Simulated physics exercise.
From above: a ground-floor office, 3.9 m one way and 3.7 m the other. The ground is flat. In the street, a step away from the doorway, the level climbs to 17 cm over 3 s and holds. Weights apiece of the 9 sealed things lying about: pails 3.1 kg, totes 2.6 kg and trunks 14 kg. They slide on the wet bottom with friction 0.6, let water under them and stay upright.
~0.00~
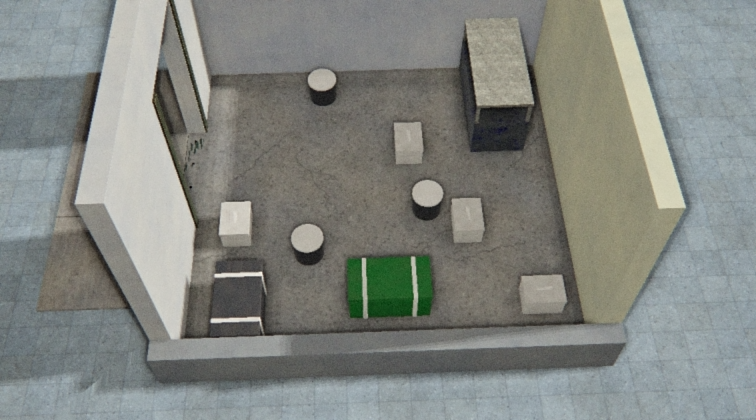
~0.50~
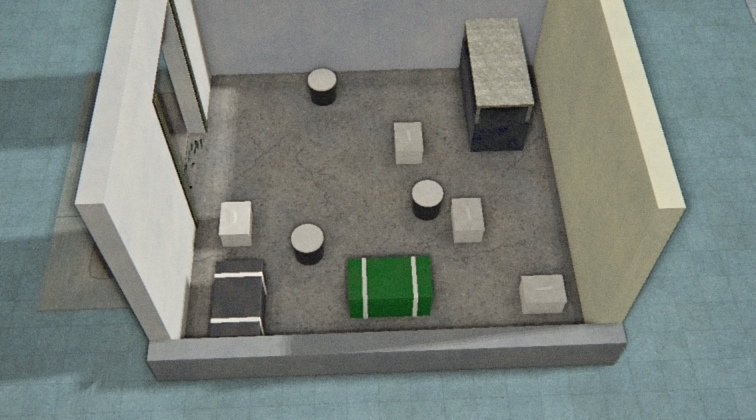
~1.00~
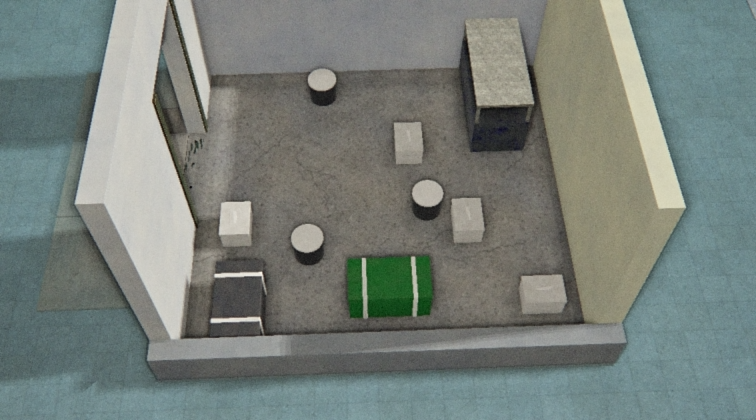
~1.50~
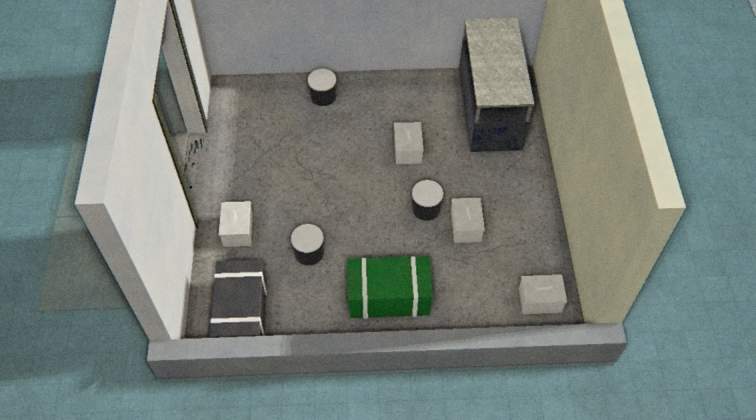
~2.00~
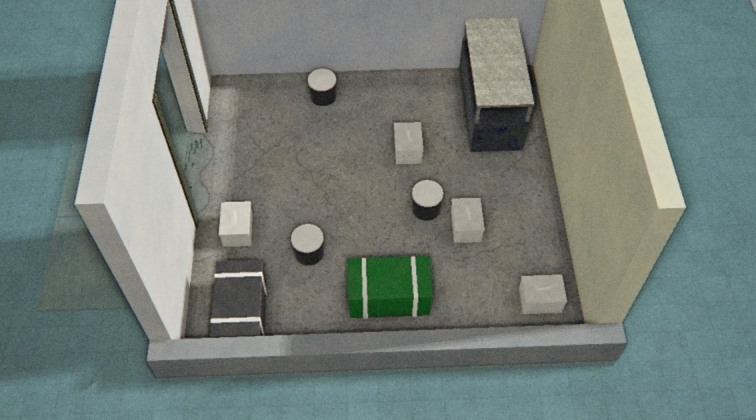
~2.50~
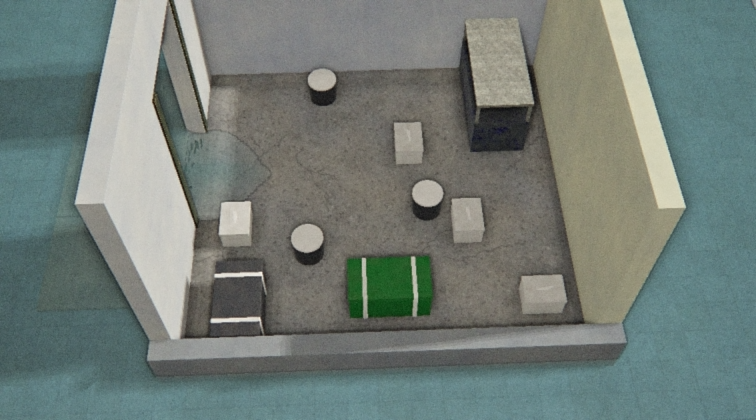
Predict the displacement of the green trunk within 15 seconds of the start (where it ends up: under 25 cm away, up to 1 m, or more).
The green trunk moves a short way.
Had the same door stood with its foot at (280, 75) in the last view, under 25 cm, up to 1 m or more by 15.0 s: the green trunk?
In that case the green trunk ends far away.
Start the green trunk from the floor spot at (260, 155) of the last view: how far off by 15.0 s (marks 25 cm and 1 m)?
It travels far.
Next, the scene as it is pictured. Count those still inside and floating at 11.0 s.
At that moment 8.
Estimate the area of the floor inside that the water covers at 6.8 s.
Roughly 12 m2.
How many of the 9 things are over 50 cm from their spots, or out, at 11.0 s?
By then 7.
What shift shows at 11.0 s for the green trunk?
About 100 cm.
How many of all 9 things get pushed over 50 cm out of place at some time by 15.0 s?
9 of them.
After 3.5 s the green trunk is near (389, 278), 0.0 m from its start, aground; 0 afloat.
After 6.8 s the green trunk is near (389, 278), 0.0 m from its start, aground; 5 afloat.
After 11.0 s the green trunk is near (281, 272), 1.0 m from its start, afloat; 8 afloat.
After 15.0 s the green trunk is near (353, 219), 0.7 m from its start, afloat; 9 afloat.
